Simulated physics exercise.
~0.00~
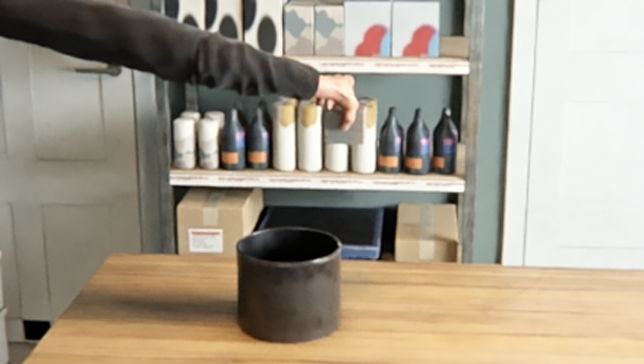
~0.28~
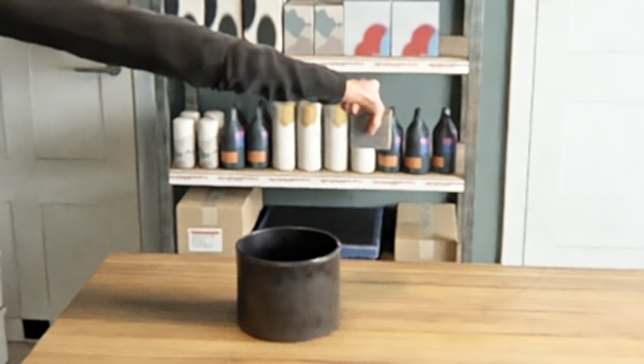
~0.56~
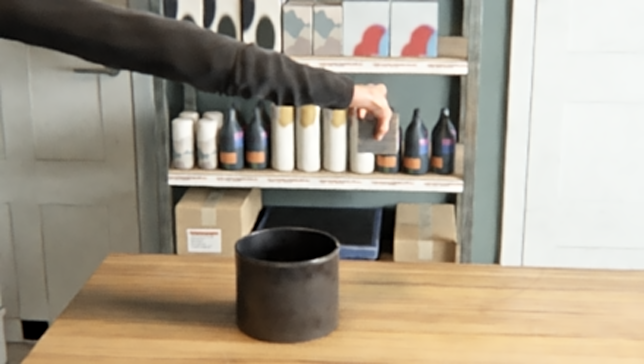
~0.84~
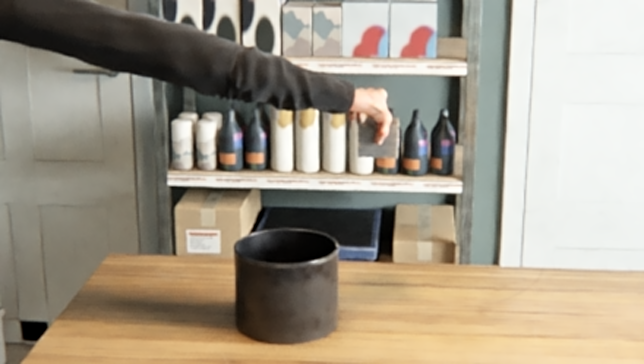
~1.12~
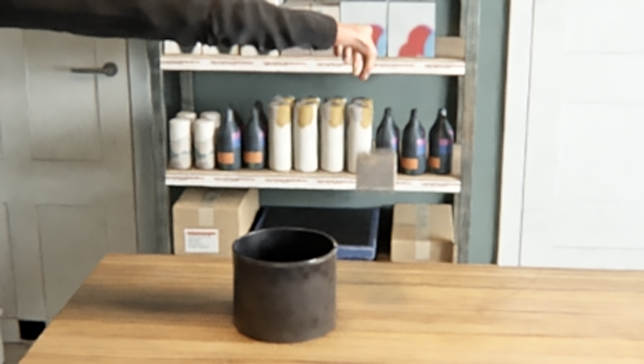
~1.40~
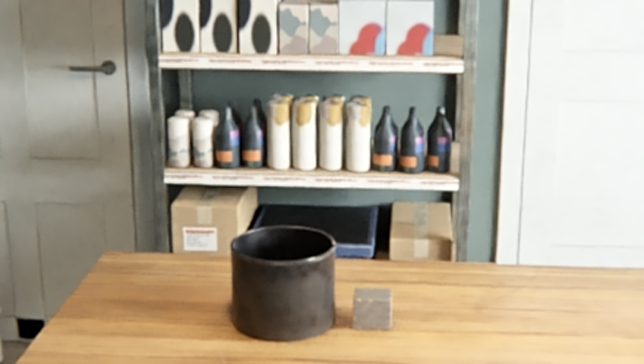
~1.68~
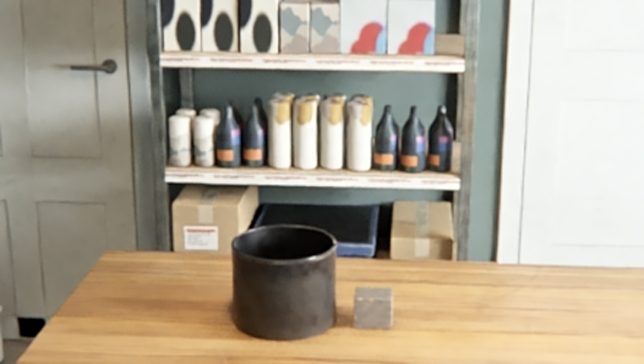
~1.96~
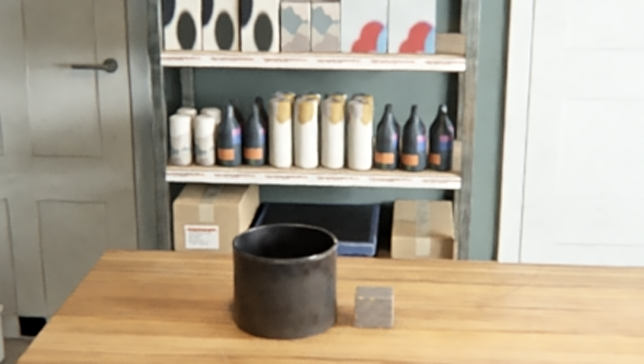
A small grey block, held by a dark-sleeved hand above a wooden table, moves right, past a black cylindrical container. The hand lets go and withdraws, and the block drops onto the table, ending at rest just to the right of the container.
